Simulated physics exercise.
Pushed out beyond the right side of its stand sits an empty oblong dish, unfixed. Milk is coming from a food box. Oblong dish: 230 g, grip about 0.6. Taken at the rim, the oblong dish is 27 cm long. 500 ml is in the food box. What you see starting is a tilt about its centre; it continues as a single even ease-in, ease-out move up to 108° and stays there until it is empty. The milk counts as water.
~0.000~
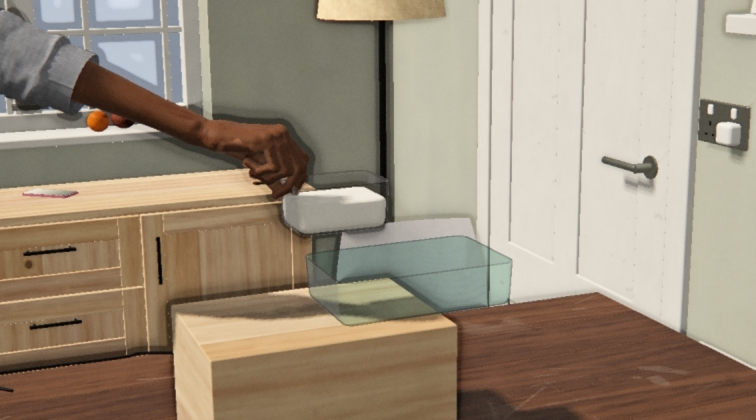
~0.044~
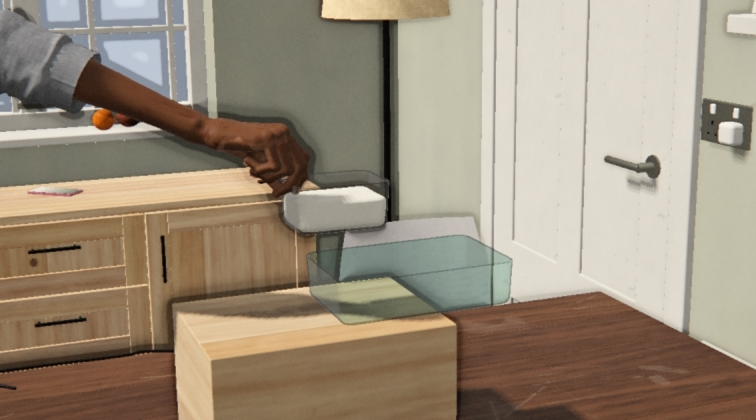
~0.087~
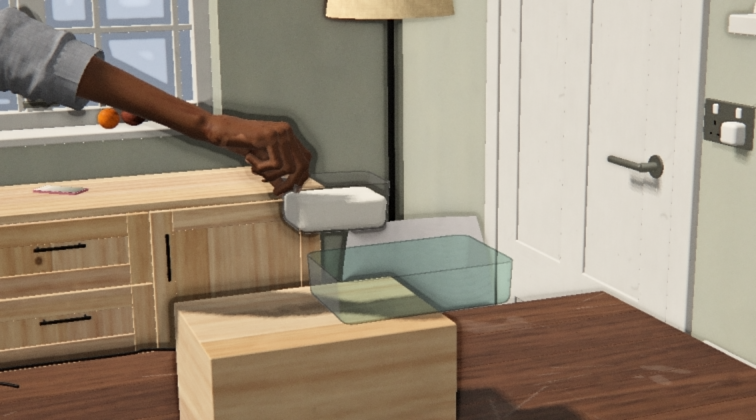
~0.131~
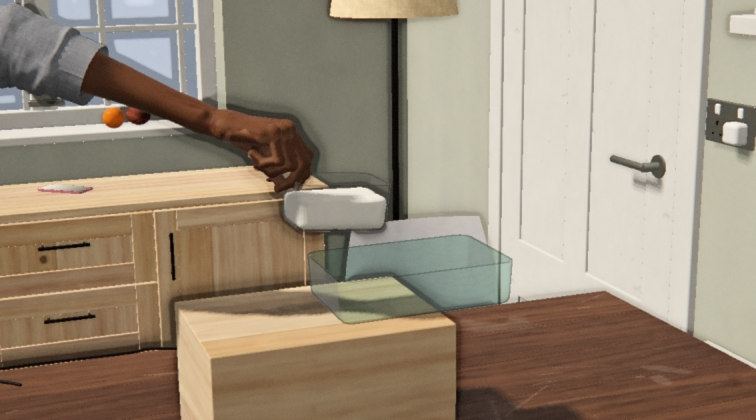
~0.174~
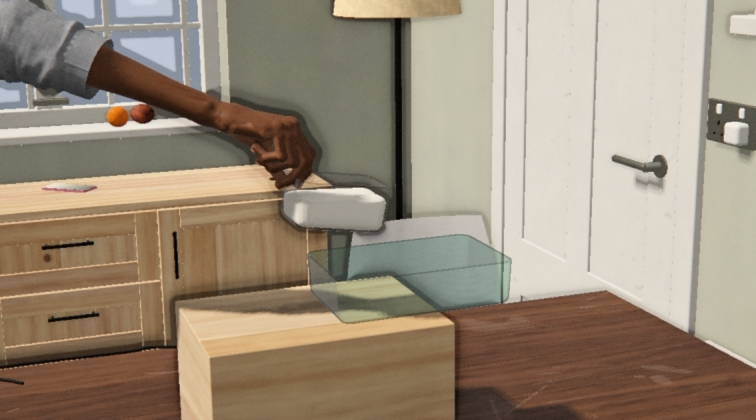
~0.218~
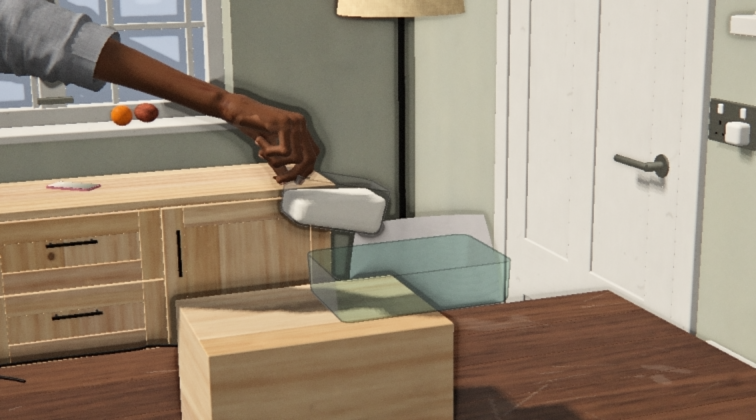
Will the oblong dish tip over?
No, it stays upright on its stand.
Then, 0.59 s in, the tilt is 73° and 45 per cent is still to pour; the oblong dish lies level with 21 per cent in it.
Then, 0.87 s in, the tilt is 105° and 8 per cent is still to pour; the oblong dish lies level with 82 per cent in it.
Then, 1.16 s in, the tilt is 108° and 0 per cent is still to pour; the oblong dish lies level with 97 per cent in it.
Then, 1.47 s in, the tilt is 108° and 0 per cent is still to pour; the oblong dish lies level with 97 per cent in it.
Finally, the oblong dish lies level with 97 per cent in it.
